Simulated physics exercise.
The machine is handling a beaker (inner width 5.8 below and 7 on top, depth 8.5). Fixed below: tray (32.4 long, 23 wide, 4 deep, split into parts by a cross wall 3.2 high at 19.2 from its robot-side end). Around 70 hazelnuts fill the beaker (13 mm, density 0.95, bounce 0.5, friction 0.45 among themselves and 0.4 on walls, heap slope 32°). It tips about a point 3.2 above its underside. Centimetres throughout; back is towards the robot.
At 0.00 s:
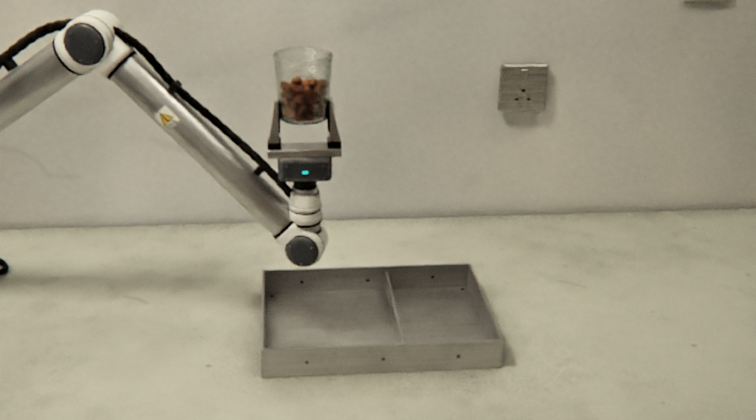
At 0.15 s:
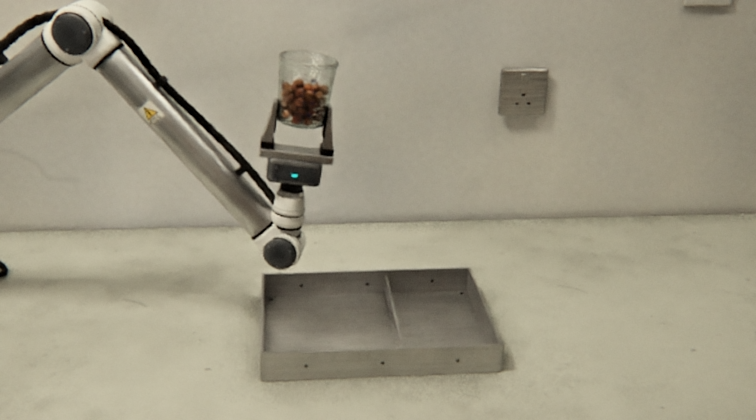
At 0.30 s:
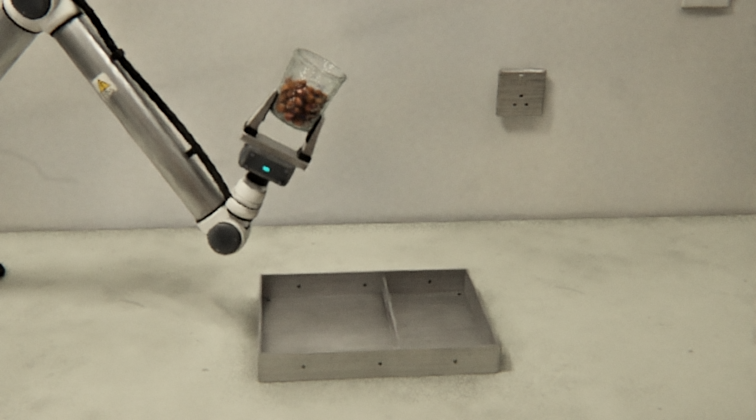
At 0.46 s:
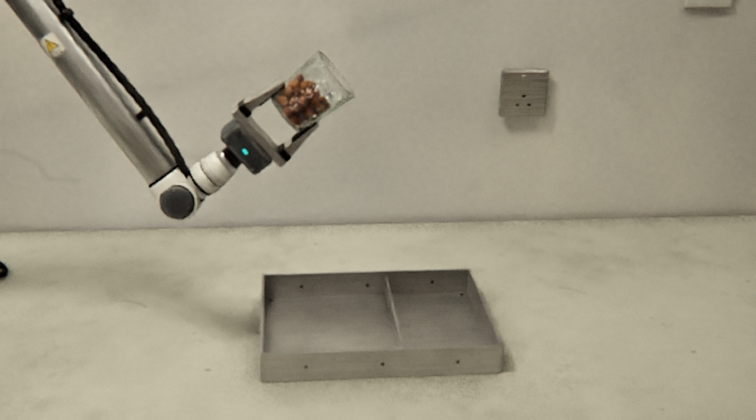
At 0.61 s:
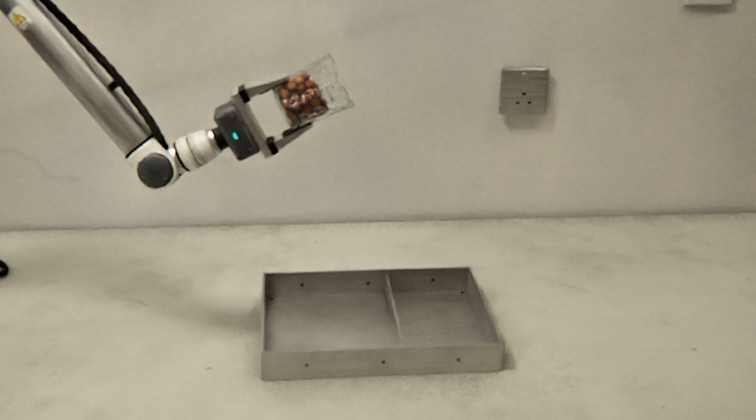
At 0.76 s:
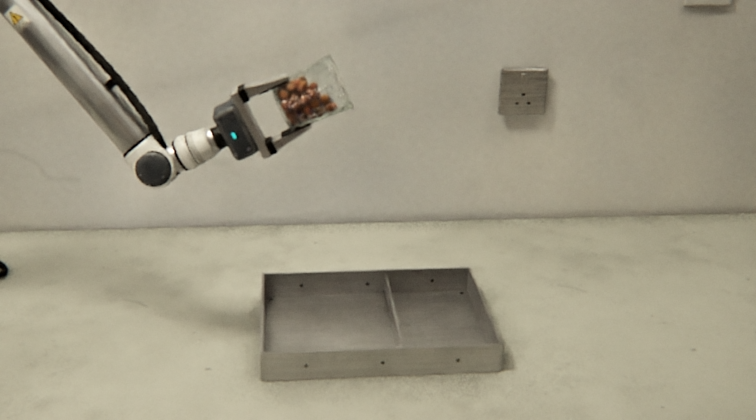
To begin with, a robot arm holds a clear beaker partly filled with brown hazelnuts upright above a divided grey metal tray. The arm then draws its wrist leftward and upward while tilting the beaker steeply to the right, and the nuts shift slightly inside it as the turning slows.
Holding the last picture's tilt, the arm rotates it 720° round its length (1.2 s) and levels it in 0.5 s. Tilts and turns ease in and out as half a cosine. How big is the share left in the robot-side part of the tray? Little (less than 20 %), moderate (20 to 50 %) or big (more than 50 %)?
Answer: Little; less than 20 % of the hazelnuts finish in the robot-side part of the tray.
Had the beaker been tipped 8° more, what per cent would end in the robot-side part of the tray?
It would be near 5 per cent.
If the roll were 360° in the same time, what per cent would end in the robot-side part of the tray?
It would be near 0 per cent.
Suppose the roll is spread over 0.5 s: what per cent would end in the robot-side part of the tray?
In that case some 0 per cent.
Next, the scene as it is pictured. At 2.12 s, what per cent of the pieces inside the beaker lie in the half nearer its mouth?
About 30 per cent.
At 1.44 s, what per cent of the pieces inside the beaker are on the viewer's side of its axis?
Some 40 per cent.
By 1.44 s, tipped 65°, highest piece 39 above the table; 69 in the beaker.
By 2.12 s, tipped 50°, highest piece 38 above the table; 69 in the beaker.
By 2.66 s, upright, highest piece 40 above the table; 69 in the beaker.
By 3.36 s, upright, highest piece 40 above the table; 69 in the beaker.
Final count, 69 in the beaker. That is 0 % in the robot-side part of the tray.
